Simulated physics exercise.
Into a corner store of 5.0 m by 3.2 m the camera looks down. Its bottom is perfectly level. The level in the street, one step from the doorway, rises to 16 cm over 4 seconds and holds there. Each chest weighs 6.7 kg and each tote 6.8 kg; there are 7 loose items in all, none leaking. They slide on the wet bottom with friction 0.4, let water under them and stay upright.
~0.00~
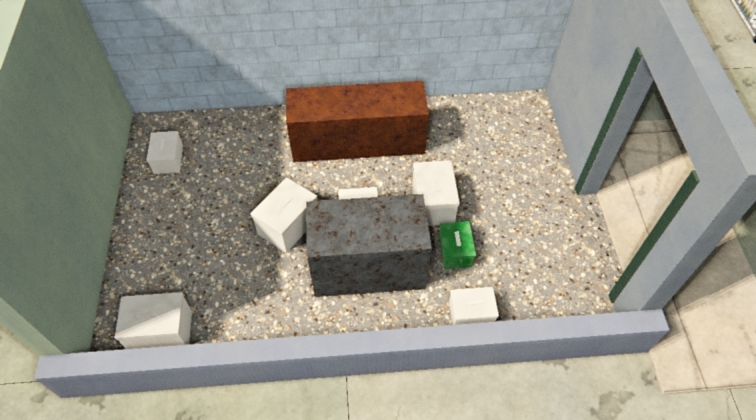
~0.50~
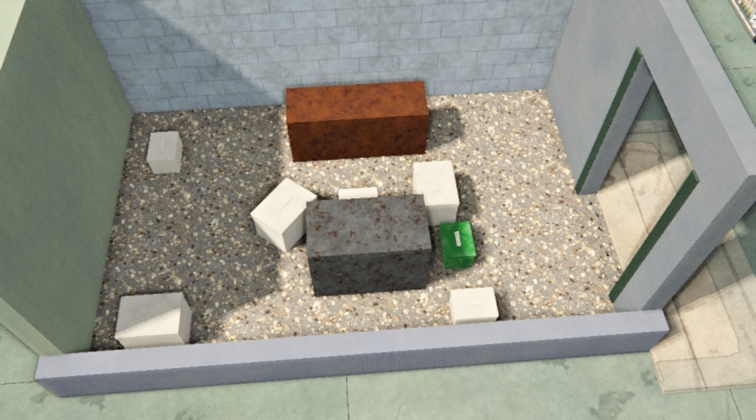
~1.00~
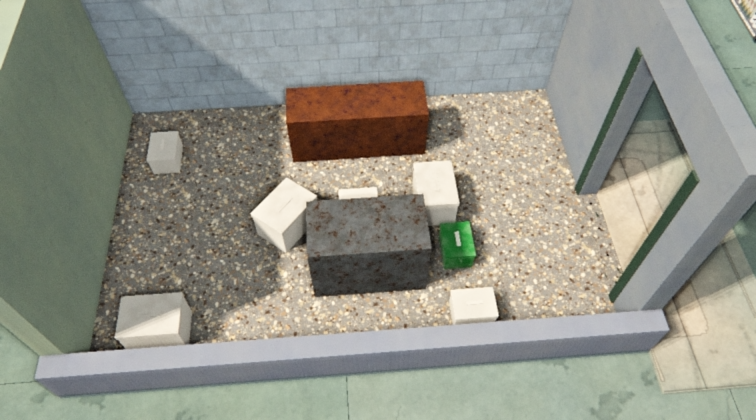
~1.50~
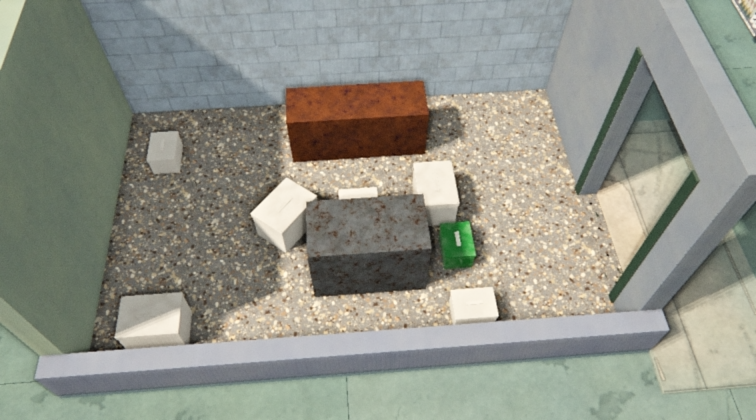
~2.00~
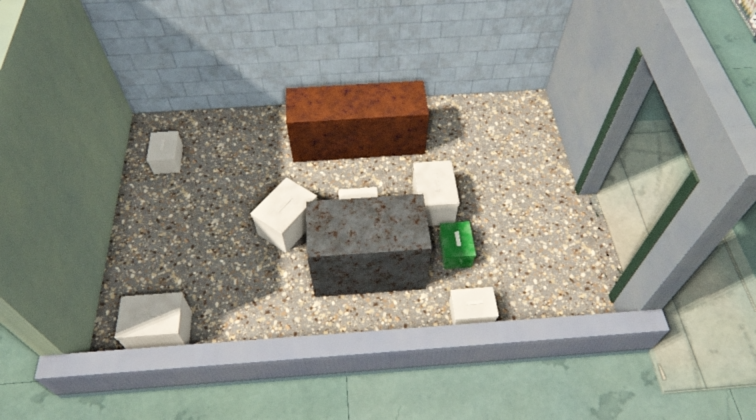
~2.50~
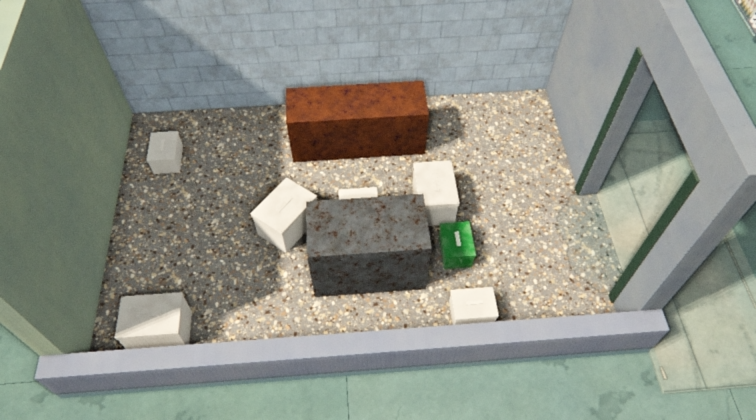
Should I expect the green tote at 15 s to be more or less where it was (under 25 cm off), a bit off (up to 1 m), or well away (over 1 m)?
Well away.
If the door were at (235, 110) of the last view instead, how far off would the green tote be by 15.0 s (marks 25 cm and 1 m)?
By then the green tote has hardly changed position.
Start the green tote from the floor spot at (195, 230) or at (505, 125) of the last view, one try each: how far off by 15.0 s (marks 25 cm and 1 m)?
A long trip, then no real movement.
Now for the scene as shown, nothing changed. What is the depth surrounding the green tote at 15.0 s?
11 cm, roughly.
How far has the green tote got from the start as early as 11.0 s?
I'd put it at around 300 cm.
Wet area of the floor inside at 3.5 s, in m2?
1.5 m2.
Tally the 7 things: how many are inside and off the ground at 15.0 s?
At that instant the tally stands at 7.
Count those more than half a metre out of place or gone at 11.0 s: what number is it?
It comes to 6.
After 3.5 s the green tote is near (458, 239), 0.0 m from its start, aground; 0 afloat.
After 6.8 s the green tote is near (419, 201), 0.6 m from its start, aground; 1 afloat.
After 11.0 s the green tote is near (196, 177), 2.8 m from its start, afloat; 6 afloat.
After 15.0 s the green tote is near (284, 103), 2.6 m from its start, afloat; 7 afloat.
